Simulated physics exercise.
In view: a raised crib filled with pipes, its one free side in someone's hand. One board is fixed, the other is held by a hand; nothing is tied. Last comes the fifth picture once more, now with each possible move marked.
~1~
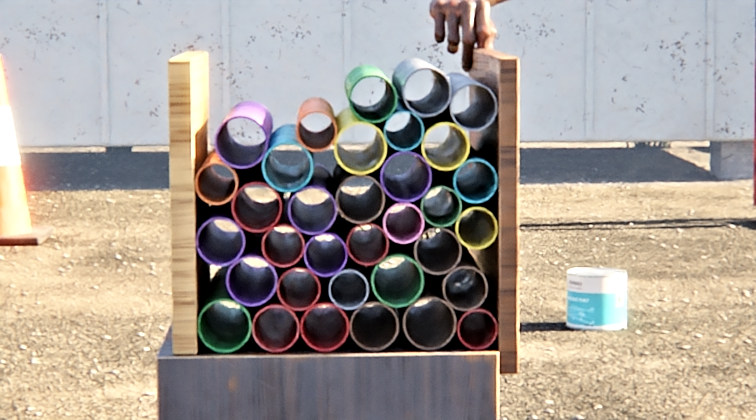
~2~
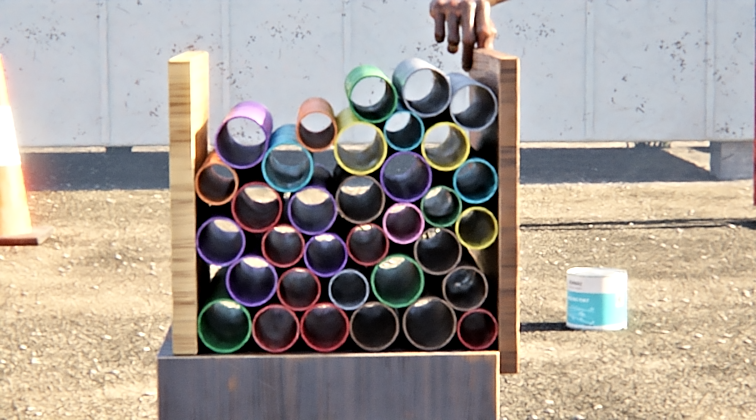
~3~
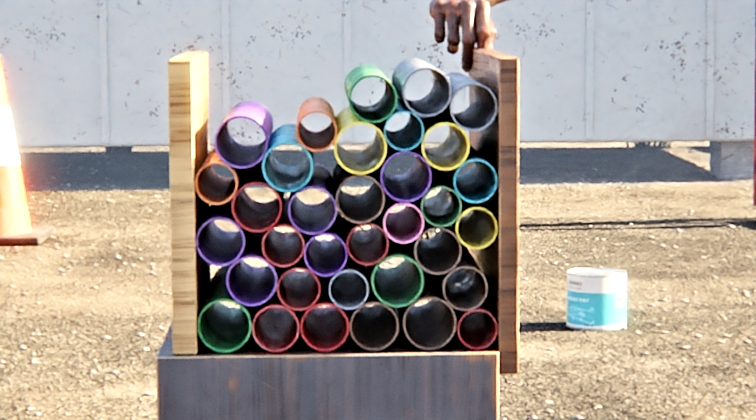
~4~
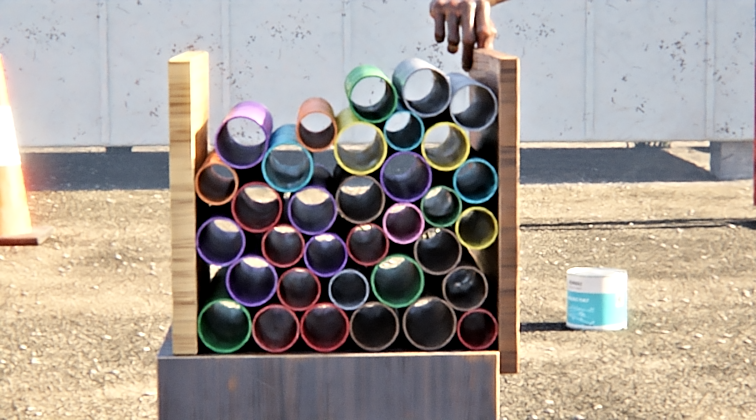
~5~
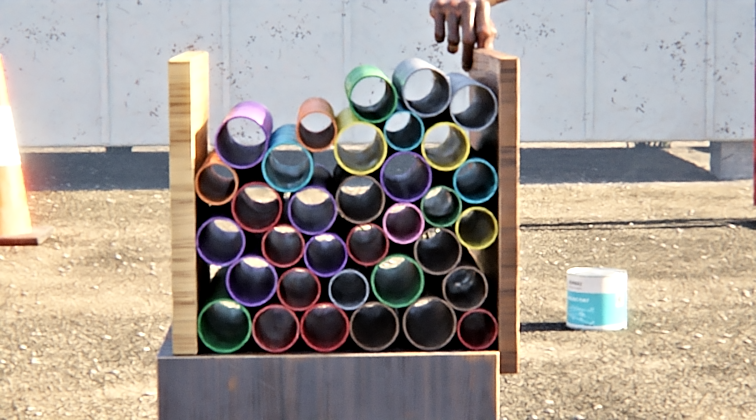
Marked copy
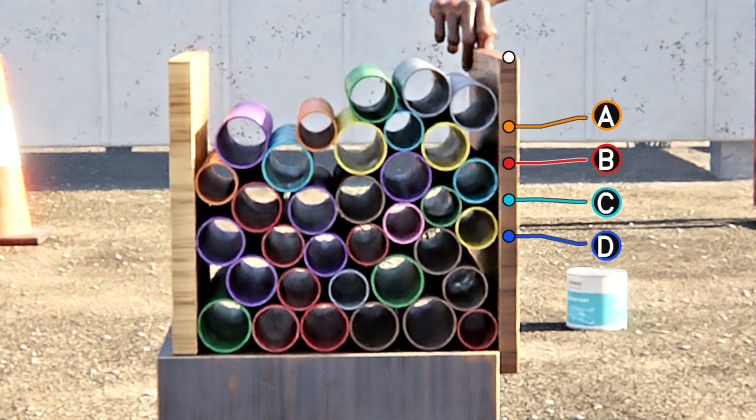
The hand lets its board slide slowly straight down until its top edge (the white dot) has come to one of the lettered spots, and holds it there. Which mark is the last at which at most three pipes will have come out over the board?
Stop at C.
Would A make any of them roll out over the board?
At A: No.
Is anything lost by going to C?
Yes, at C.
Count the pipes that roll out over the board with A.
At A the number is none.
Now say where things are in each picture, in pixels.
A purple pipe (252, 280); a red pipe (283, 246); a turquoise pipe (476, 181), in the first picture.
A turquoise pipe (476, 181); a turquoise pipe (287, 167), in the second picture.
An orange pipe (317, 131); side board (492, 198), in the third picture.
A green pipe (225, 325); a red pipe (478, 330), in the fourth picture.
A purple pipe (252, 280); a red pipe (283, 246); a turquoise pipe (476, 181), in the fifth picture.
On the marked copy, A at (509, 127); B at (509, 163); C at (509, 200); D at (509, 236); the white dot at (509, 57).
Following C. Soon after the start, top of the board (498, 123).
Later, top of the board (498, 197).
In the end, top of the board (498, 199), one out over the board.
As for the rest, A none out over the board; B none out over the board; D more than three out over the board.
